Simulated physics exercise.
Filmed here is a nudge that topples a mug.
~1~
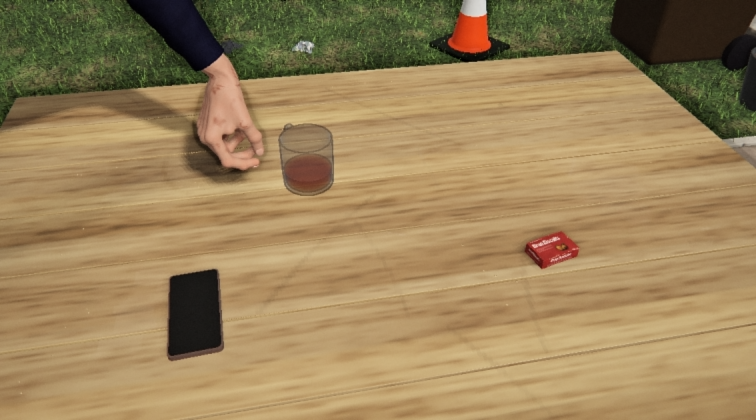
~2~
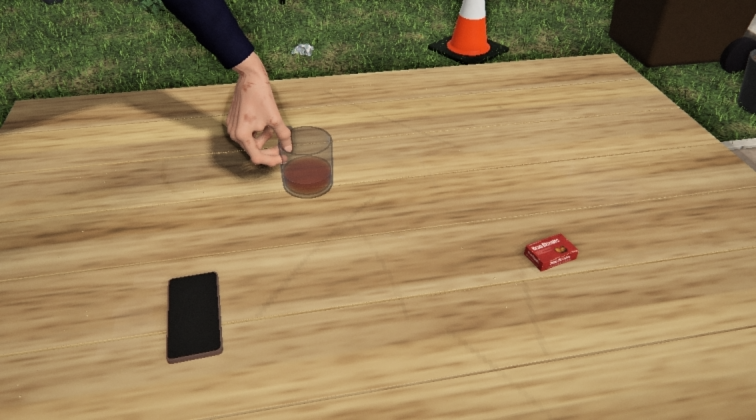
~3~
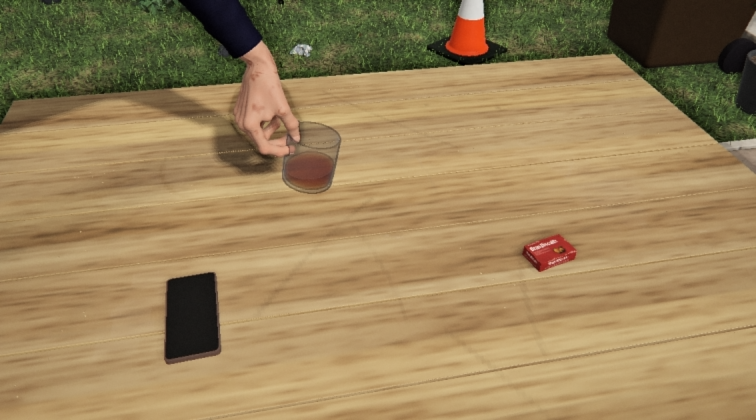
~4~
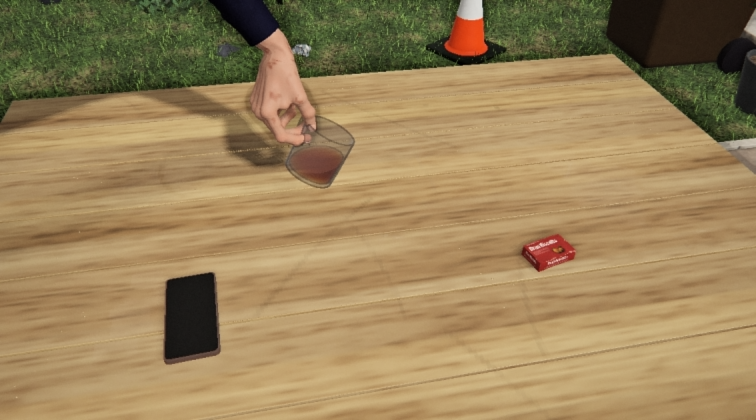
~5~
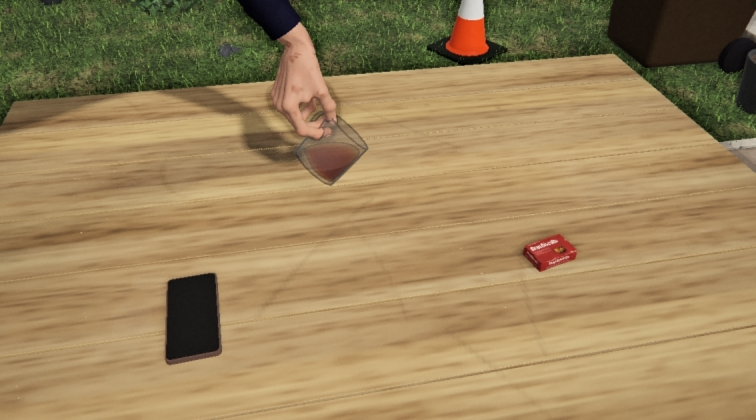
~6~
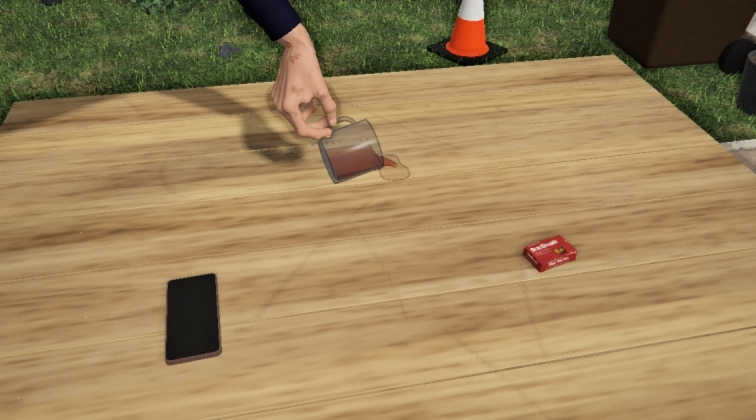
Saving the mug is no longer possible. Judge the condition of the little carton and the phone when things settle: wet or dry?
When things settle, the little carton is untouched; the phone is untouched.
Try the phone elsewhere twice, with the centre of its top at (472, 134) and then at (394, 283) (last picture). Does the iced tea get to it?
The object gets caught by the spill at the first position and stays out of reach at the second.
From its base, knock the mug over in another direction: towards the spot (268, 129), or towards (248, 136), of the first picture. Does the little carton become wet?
Well, the first time it is left alone, while the second time it is left alone.
Shortly, the puddle covers about as much as a plate; the little carton is still dry; the phone is still dry.
Then, the puddle covers about as much as a tray; the little carton is still dry; the phone is still dry.
At the finish, the puddle covers about as much as a tray; the little carton is still dry; the phone is still dry.
